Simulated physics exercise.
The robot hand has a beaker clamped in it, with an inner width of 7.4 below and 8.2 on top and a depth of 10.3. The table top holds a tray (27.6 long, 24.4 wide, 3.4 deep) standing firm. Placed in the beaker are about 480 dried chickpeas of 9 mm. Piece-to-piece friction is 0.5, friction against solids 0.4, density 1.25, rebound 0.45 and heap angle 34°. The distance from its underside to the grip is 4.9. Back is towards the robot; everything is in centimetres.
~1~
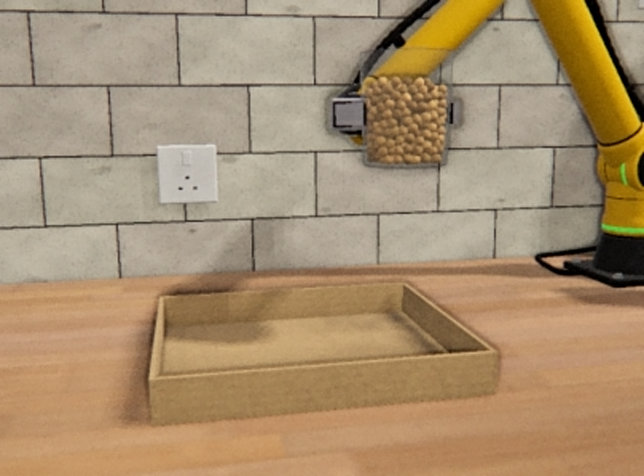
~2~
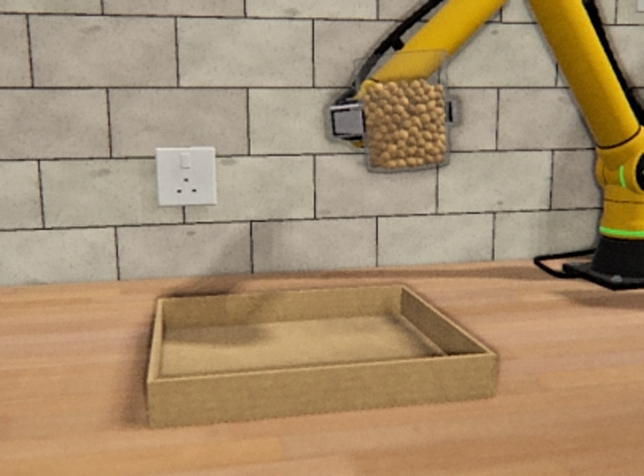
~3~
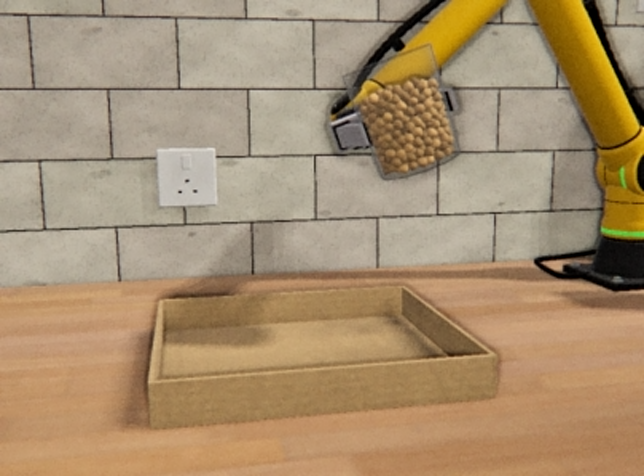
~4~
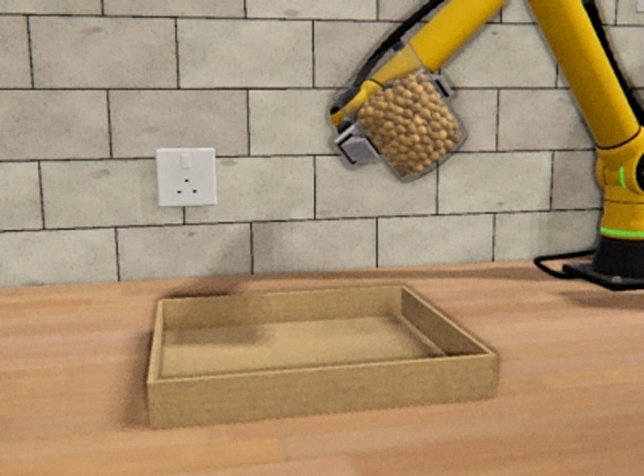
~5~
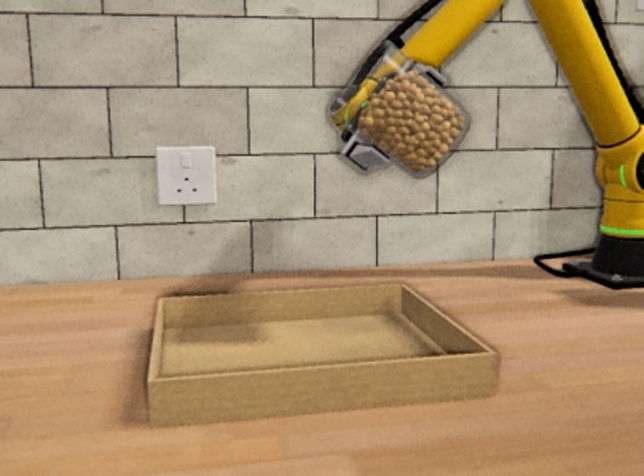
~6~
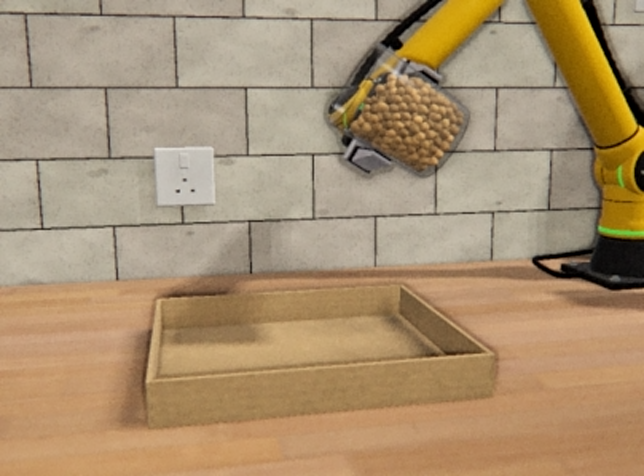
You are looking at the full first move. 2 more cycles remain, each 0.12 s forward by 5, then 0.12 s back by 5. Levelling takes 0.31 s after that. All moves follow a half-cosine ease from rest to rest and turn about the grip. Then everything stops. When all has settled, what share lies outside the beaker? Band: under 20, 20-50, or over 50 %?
20-50 %.
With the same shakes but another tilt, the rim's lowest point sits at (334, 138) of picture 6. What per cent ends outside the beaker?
I'd say close to 50 per cent.
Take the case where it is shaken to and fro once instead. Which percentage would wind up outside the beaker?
Approx. 15 per cent.
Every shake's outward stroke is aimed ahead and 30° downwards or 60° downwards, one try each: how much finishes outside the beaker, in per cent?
10 and 0 %.
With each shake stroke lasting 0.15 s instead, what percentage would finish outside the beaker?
Estimate: Near 15 per cent.
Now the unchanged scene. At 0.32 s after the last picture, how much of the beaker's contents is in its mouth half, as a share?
Share in the mouth half: About 30 %.
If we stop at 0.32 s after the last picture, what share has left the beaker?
Share gone by then: Close to 15 %.
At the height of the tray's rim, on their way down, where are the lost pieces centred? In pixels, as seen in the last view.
Look at roughly (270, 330) in the last picture.
Then, 0.32 s after the last picture, tilted 58° forward, highest piece 26 above the table; 412 in the beaker, 2 in the tray, 70 in flight or on a rim.
Then, 0.63 s after the last picture, tilted 30° forward, highest piece 27 above the table; 359 in the beaker, 106 in the tray, 6 on the table or floor, 13 in flight or on a rim.
Then, 0.99 s after the last picture, level, highest piece 28 above the table; 359 in the beaker, 119 in the tray, 6 on the table or floor.
Then, 2.04 s after the last picture, level, highest piece 28 above the table; 359 in the beaker, 119 in the tray, 6 on the table or floor.
Final count, 359 in the beaker, 119 in the tray, 6 on the table or floor. That is 26 % outside the beaker.
